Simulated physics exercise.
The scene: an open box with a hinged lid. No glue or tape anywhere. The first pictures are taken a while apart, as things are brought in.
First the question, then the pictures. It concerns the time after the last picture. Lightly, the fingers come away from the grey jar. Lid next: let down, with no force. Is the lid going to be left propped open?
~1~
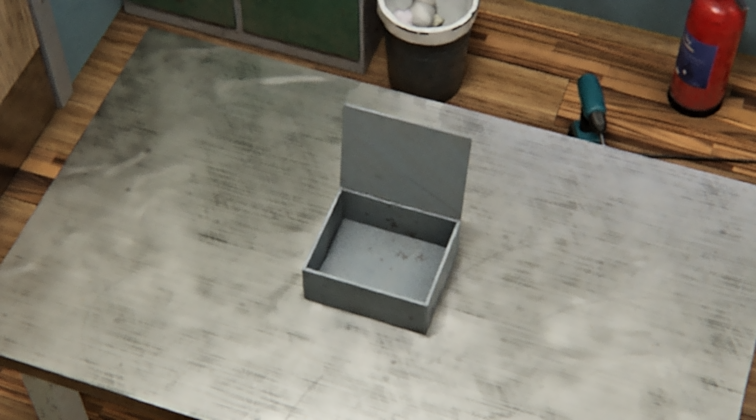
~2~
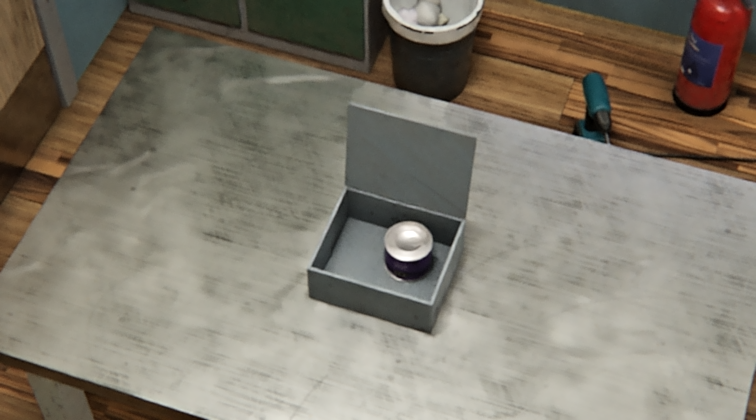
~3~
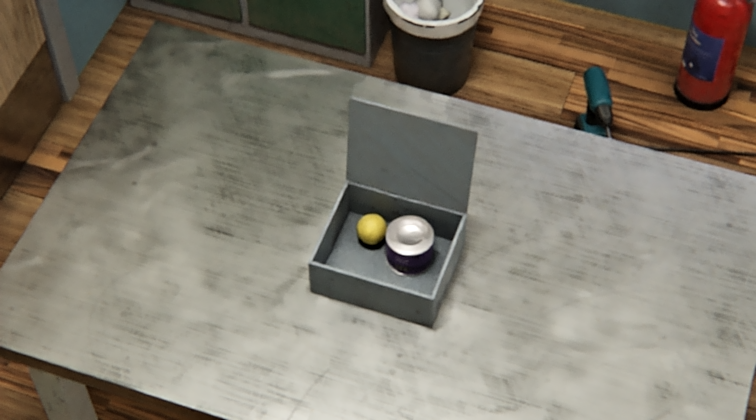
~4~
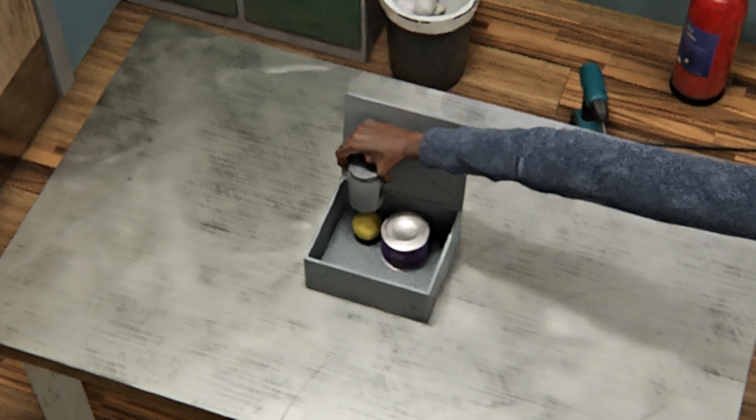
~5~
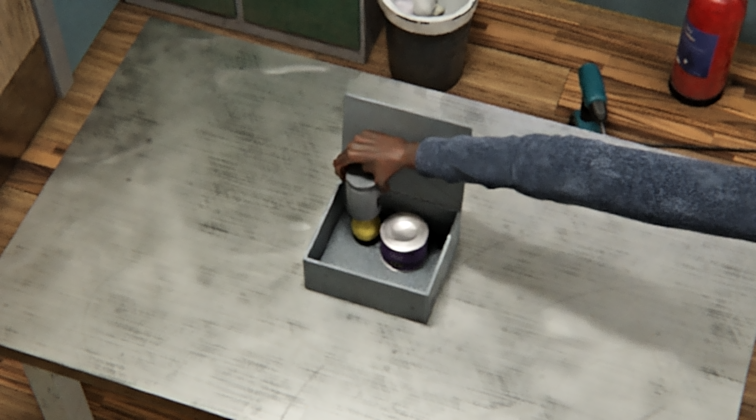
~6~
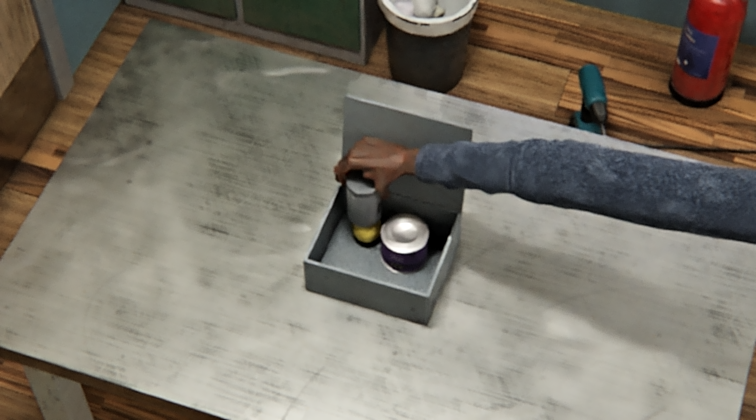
No. I reckon the lid comes to rest closed.
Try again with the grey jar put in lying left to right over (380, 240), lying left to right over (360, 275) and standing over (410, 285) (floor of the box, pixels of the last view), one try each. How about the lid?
With the first placement it doesn't close, with the second it closes properly, and with the third it doesn't close.
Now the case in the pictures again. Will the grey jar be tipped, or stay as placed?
Well, the grey jar ends up skewed.
Then, 1.50 s past the last view, lid 71° above the rim; grey jar rocked 38° from its first pose near (351, 201).
Then, 2.10 s past the last view, lid 30° above the rim; grey jar on its side near (345, 260); yellow lemon displaced a little.
Finally, lid shut; down or leaning hard in the box, grey jar; the other 2 still in place. Final places as the last picture's camera would see them, grey jar near (338, 254).
